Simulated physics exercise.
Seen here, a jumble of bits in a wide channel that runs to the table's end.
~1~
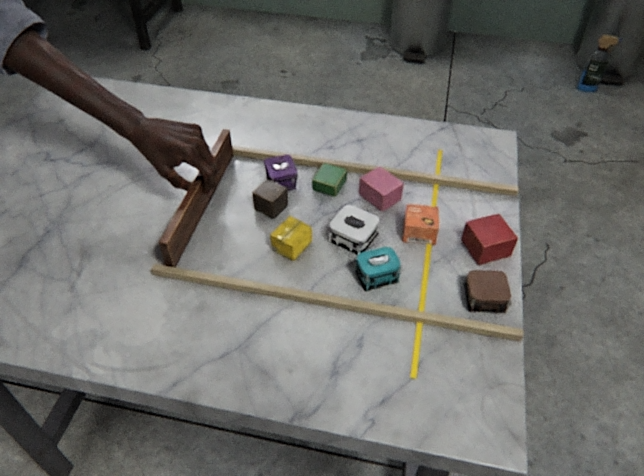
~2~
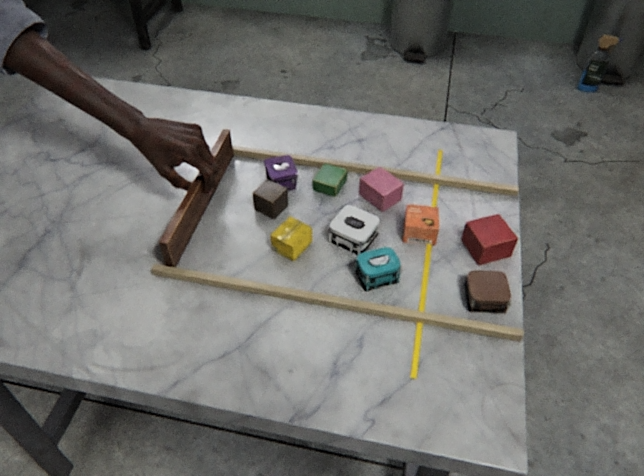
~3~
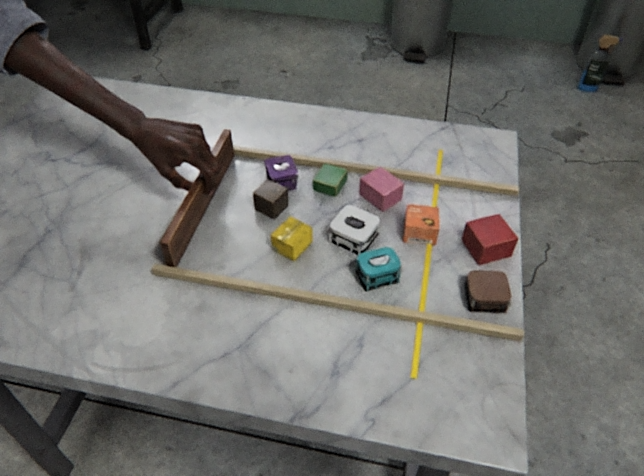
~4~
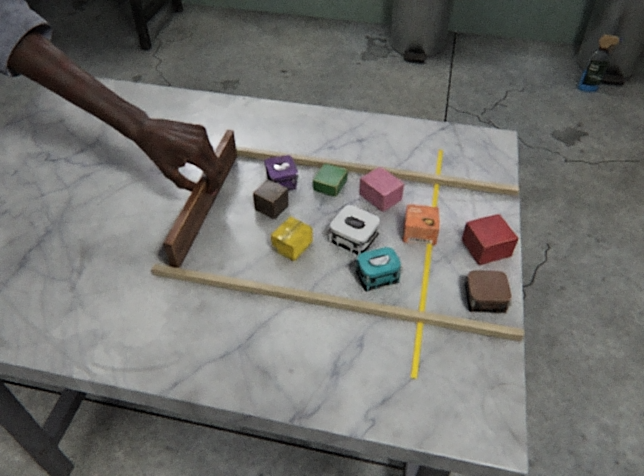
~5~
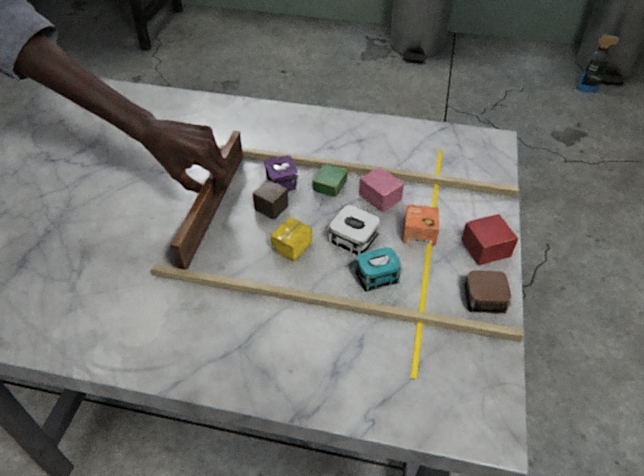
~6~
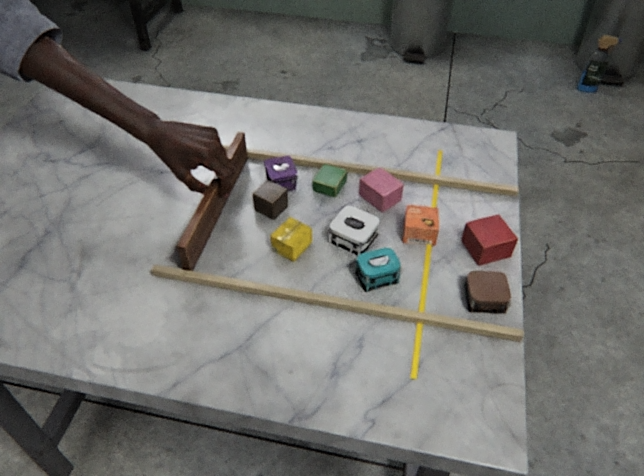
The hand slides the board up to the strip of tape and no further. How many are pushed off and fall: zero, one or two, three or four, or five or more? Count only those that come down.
The number that fall off is one or two.
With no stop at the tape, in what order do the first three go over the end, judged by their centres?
The order is the red block, the orange box, the pink block.
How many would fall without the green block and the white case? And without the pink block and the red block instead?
It would be 0 and 0.
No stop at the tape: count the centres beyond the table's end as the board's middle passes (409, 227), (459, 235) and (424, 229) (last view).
In that order 1, 3 and 1.
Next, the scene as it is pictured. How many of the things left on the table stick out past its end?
That would be 2.
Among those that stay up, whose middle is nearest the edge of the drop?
It is the orange box.
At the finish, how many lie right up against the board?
4 of them.
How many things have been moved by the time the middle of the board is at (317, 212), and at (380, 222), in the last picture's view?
By then 6, and 9.
Early on, none off yet; brown case at rest near (487, 293); red block at rest near (489, 240); orange box at rest near (421, 225).
A while later, none off yet; brown case at rest near (487, 293); red block at rest near (491, 240); orange box travelled about its own width near (449, 228).
Finally, the number that fall off is one or two; lost, red block.
